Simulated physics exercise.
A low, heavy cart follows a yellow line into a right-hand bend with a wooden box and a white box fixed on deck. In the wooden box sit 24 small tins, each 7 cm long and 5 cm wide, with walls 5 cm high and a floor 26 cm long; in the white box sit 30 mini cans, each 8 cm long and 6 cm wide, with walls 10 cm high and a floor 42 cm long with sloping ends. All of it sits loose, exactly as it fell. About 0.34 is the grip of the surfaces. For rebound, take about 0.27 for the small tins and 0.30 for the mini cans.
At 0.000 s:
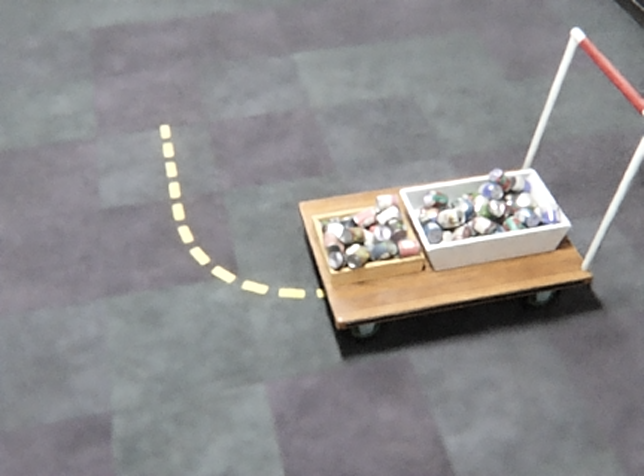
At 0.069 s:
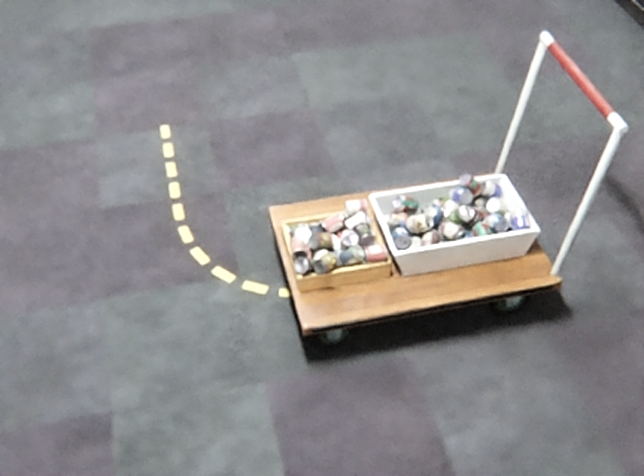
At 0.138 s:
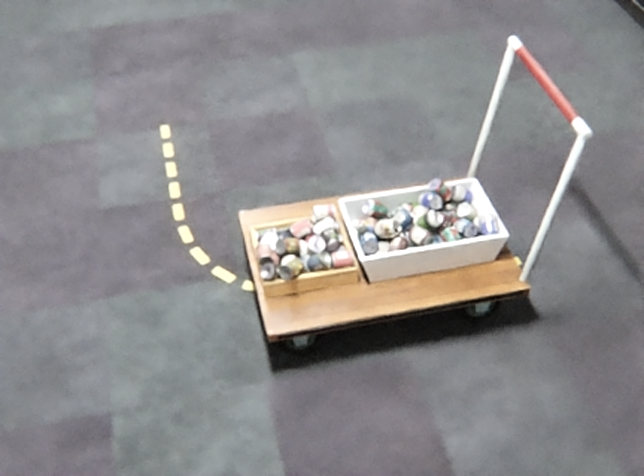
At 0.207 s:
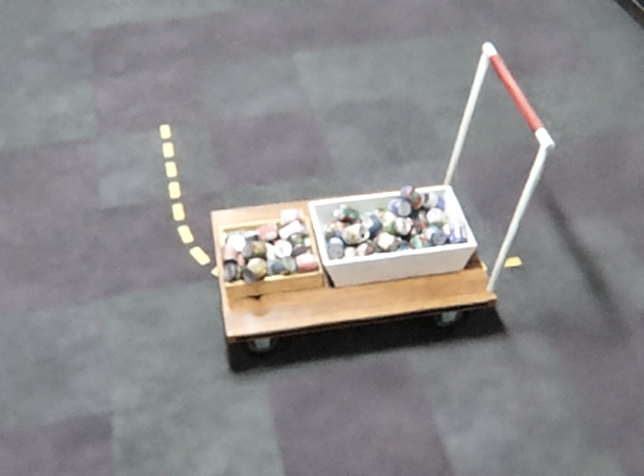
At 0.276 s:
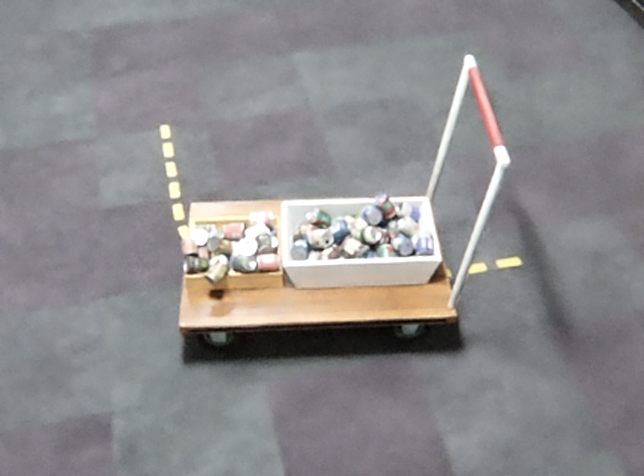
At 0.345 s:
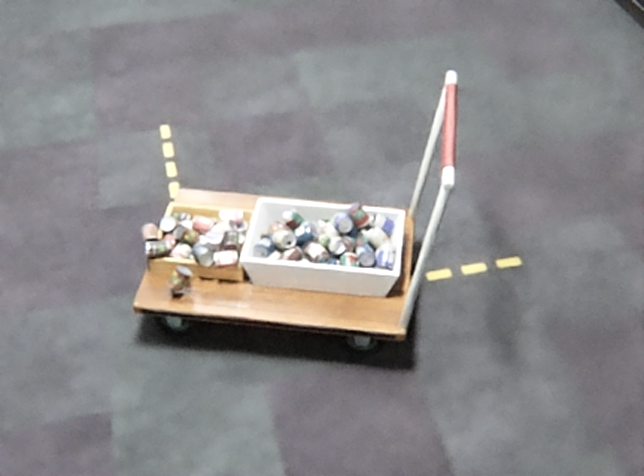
Wooden cart carrying two boxes of small tins rolling left along a dashed line, then turning as tins slip onto its deck.
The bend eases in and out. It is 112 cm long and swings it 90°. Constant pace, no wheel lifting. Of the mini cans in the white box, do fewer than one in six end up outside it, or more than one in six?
I'd say the escapes undershoot a sixth.
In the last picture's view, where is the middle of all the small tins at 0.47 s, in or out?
Somewhere around pixel (161, 214).
After 0.47 s, 6 of 24 out of the wooden box and 0 of 30 out of the white box.
After 0.61 s, 6 of 24 out of the wooden box and 0 of 30 out of the white box.
After 0.81 s, 8 of 24 out of the wooden box and 0 of 30 out of the white box.
Final count (at 1.26 s), 8 of 24 out of the wooden box and 0 of 30 out of the white box. Asked share, 0 of 30, 0 per cent.
